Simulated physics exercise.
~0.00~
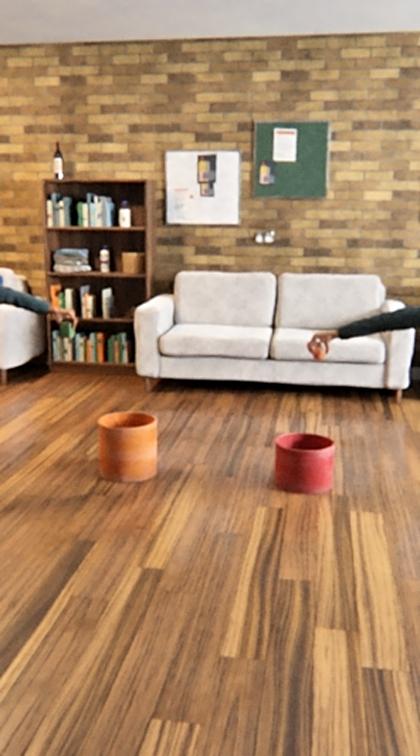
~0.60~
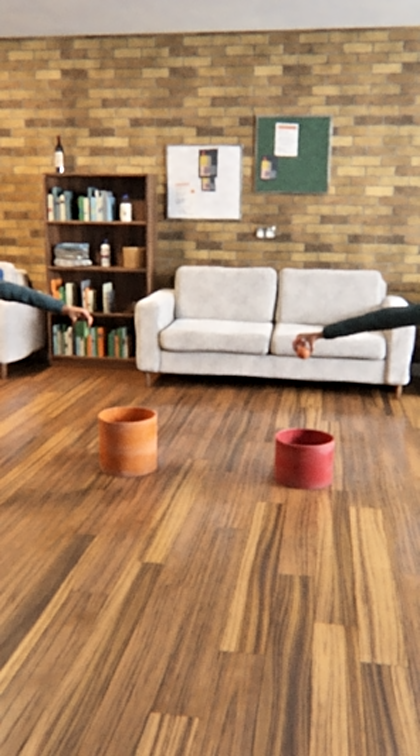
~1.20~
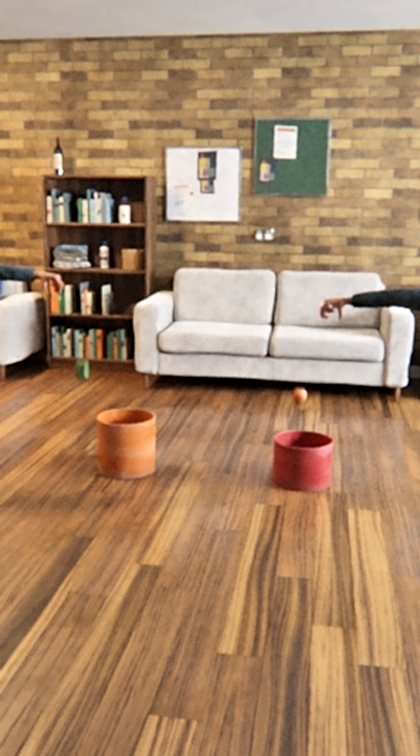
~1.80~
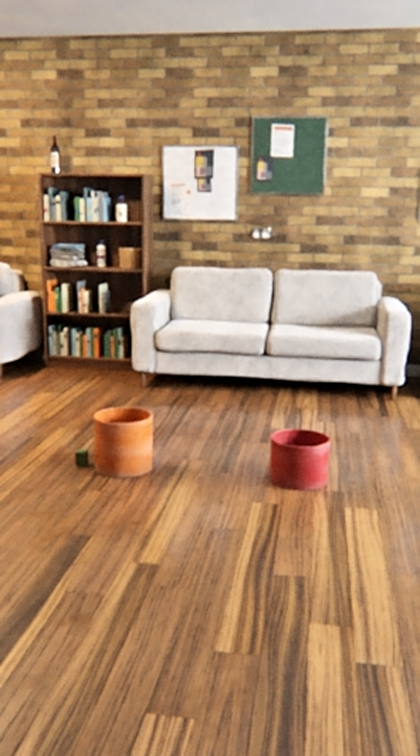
Two hands releasing objects over containers, an orange tomato dropping into the red bin and a green block landing beside the orange bucket.
